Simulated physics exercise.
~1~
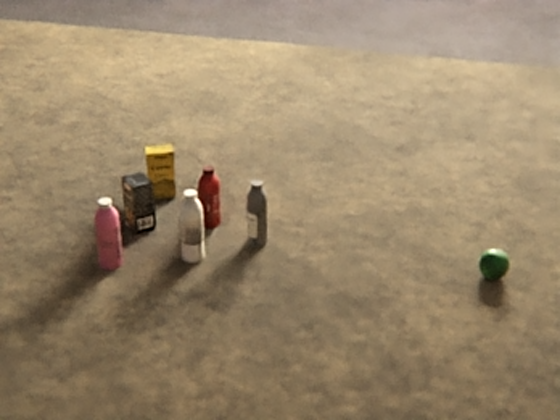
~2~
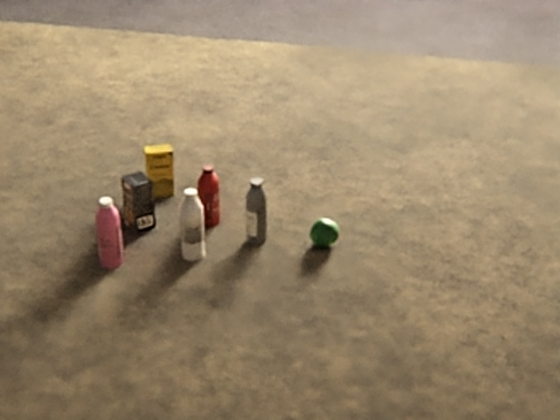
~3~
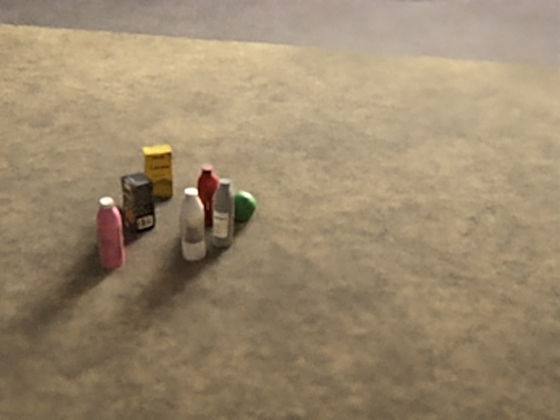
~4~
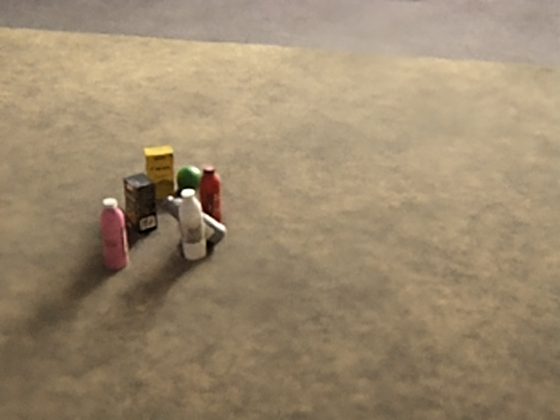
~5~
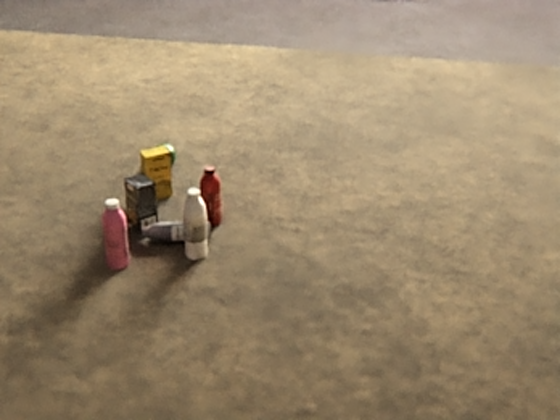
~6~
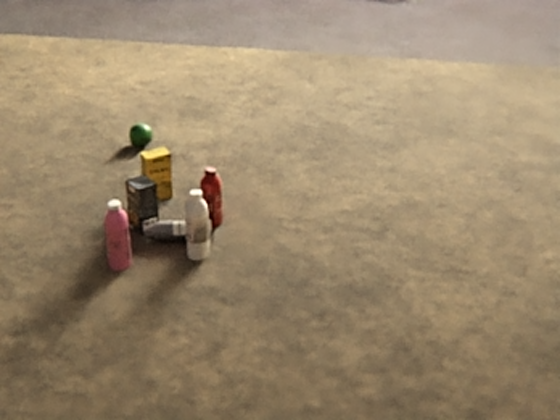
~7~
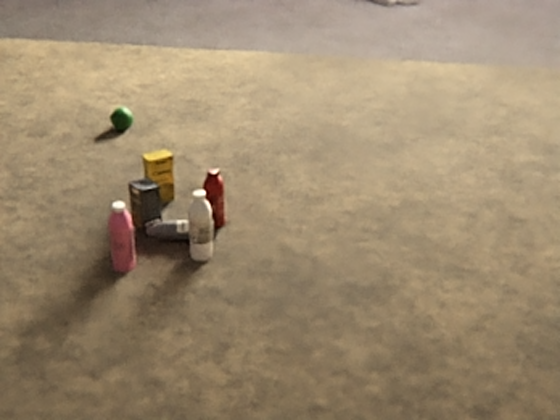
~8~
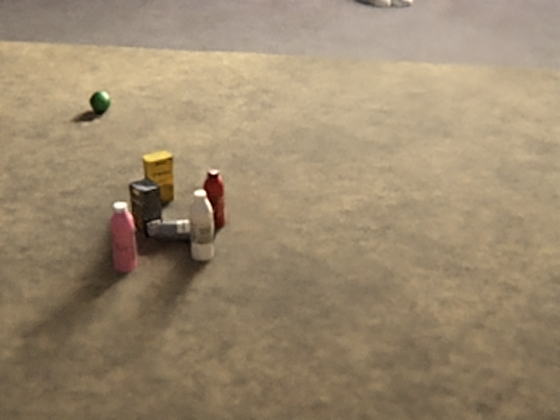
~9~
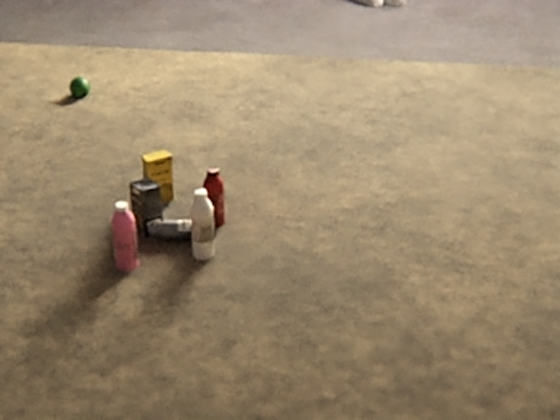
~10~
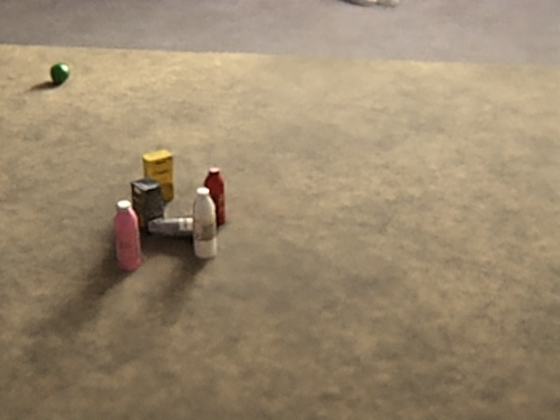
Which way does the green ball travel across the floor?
The green ball travels to the left, drifting farther up and away as it goes.
